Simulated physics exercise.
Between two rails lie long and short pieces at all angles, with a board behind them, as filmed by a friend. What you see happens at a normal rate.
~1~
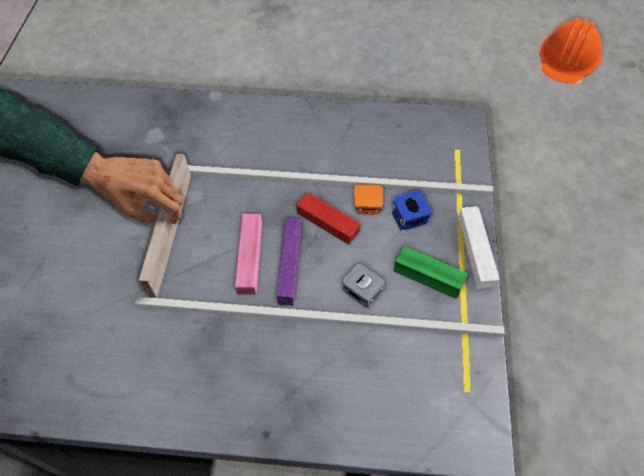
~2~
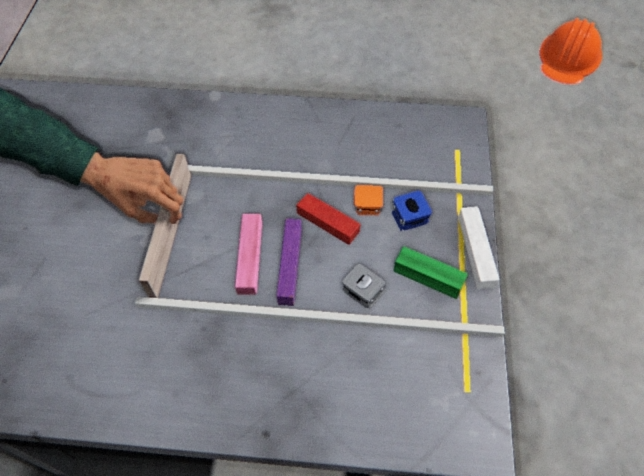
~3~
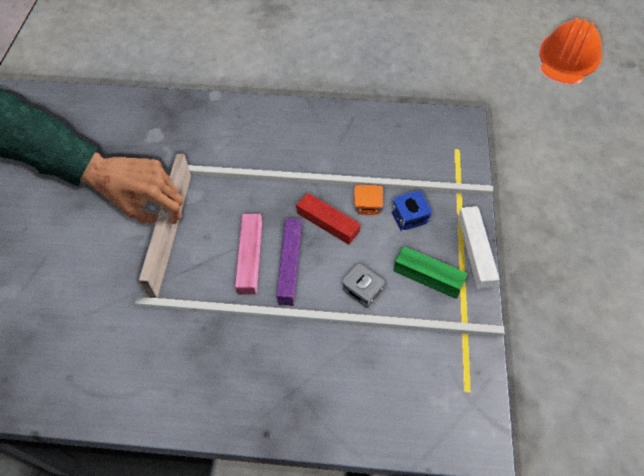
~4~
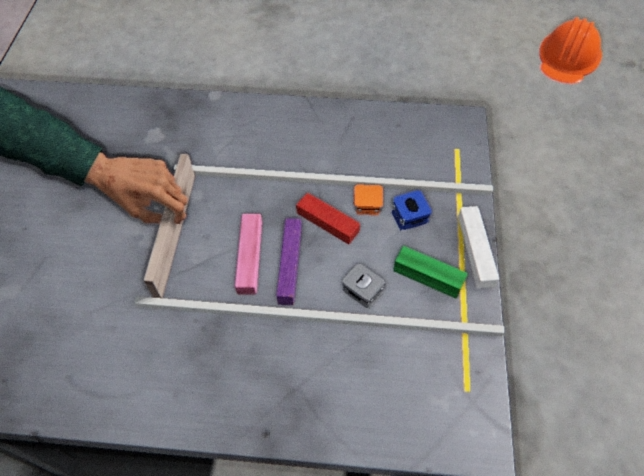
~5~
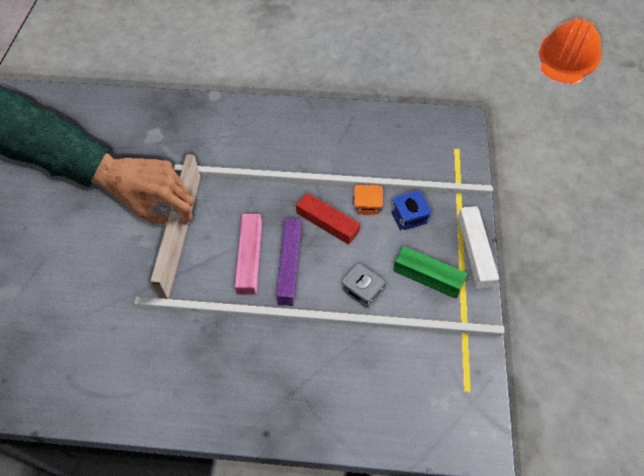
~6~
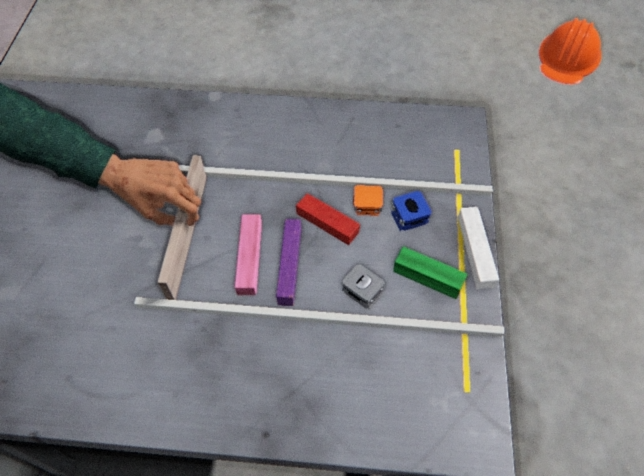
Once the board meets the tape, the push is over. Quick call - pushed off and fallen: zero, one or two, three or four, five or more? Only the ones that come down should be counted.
Call: Three or four.
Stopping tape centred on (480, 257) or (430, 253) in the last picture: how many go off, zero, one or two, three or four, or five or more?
First place: More than four; second place: Just one or two.
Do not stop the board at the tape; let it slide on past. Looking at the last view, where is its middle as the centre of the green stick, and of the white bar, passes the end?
Its middle is about (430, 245) and about (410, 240).
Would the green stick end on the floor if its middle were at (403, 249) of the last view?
It topples off.
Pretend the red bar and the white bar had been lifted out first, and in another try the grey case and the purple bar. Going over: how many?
Fallen: 3 in the first try, 3 in the other.
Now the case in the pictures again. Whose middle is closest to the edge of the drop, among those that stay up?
Looking at the middles, it's the red bar.
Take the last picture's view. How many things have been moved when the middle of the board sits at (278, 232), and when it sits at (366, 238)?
The first number is 2, the next one 7.
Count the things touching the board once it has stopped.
The figure is 3.
Soon after, none off yet; white bar at rest near (477, 247); green stick at rest near (429, 273); blue case at rest near (411, 212).
After that, none off yet; white bar at rest near (477, 247); green stick at rest near (429, 273); blue case moving near (414, 210).
And then, none off yet; white bar displaced a little near (503, 247); green stick displaced about its own width near (491, 282); blue case displaced well along near (463, 208).
In the end, the number that fall off is three or four; gone, grey case, blue case, green stick and white bar.
